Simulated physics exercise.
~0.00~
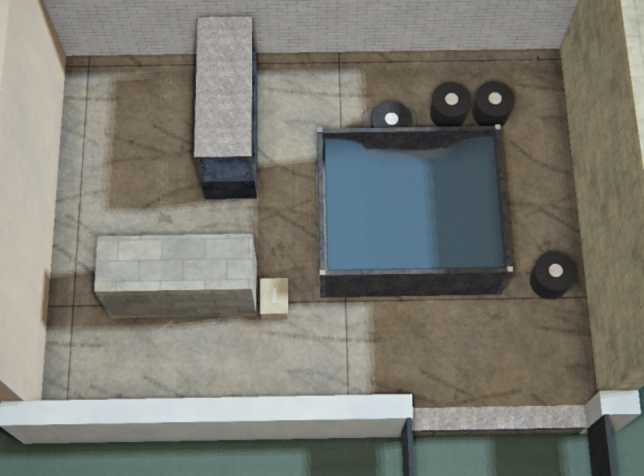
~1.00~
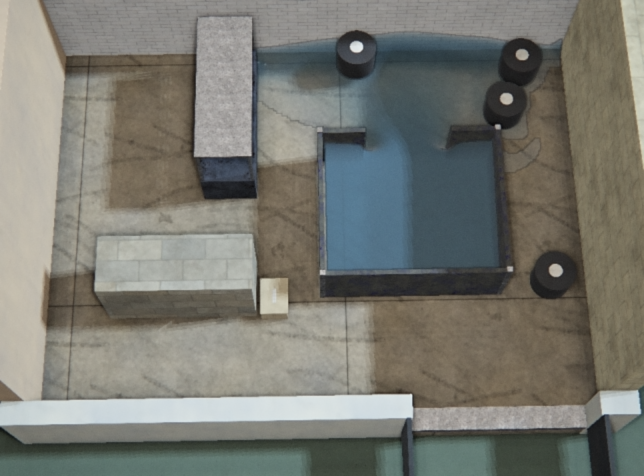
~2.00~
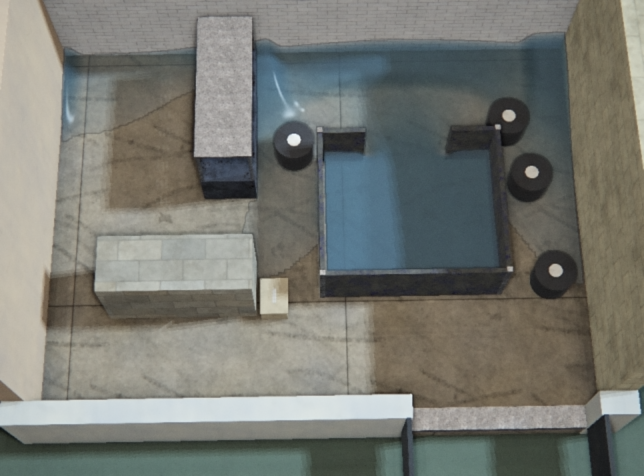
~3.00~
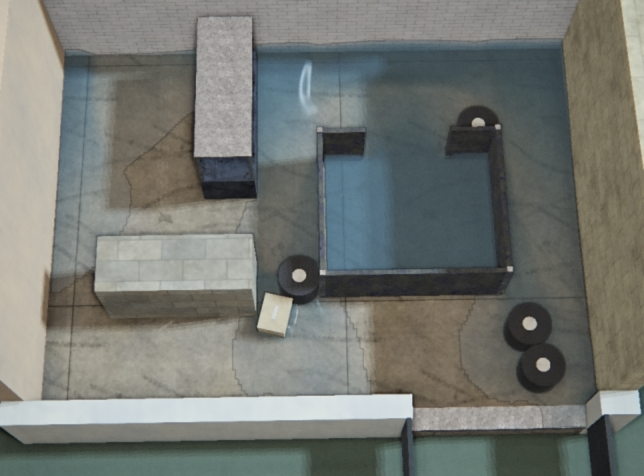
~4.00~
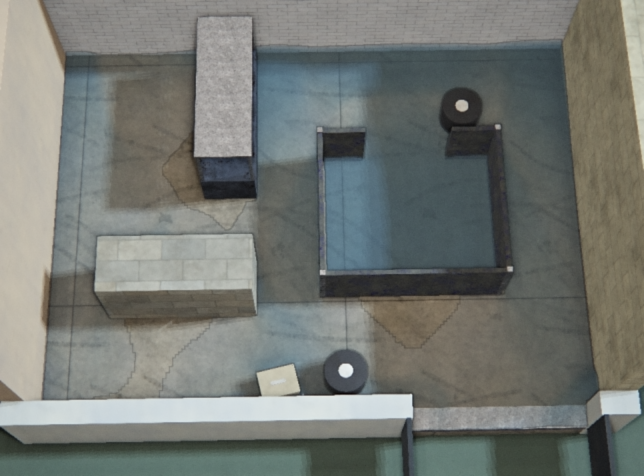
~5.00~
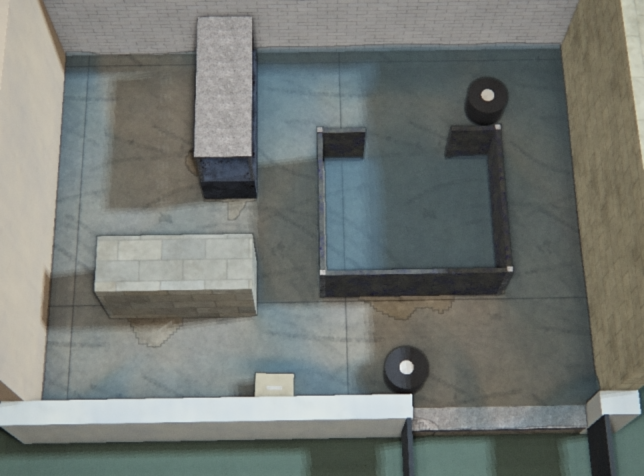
A blue water tank's back wall gave way, and water spread across the walled floor, sweeping black tubs and a small cream box toward the near side; two tubs disappeared, while the others and the box stayed on the wet floor.
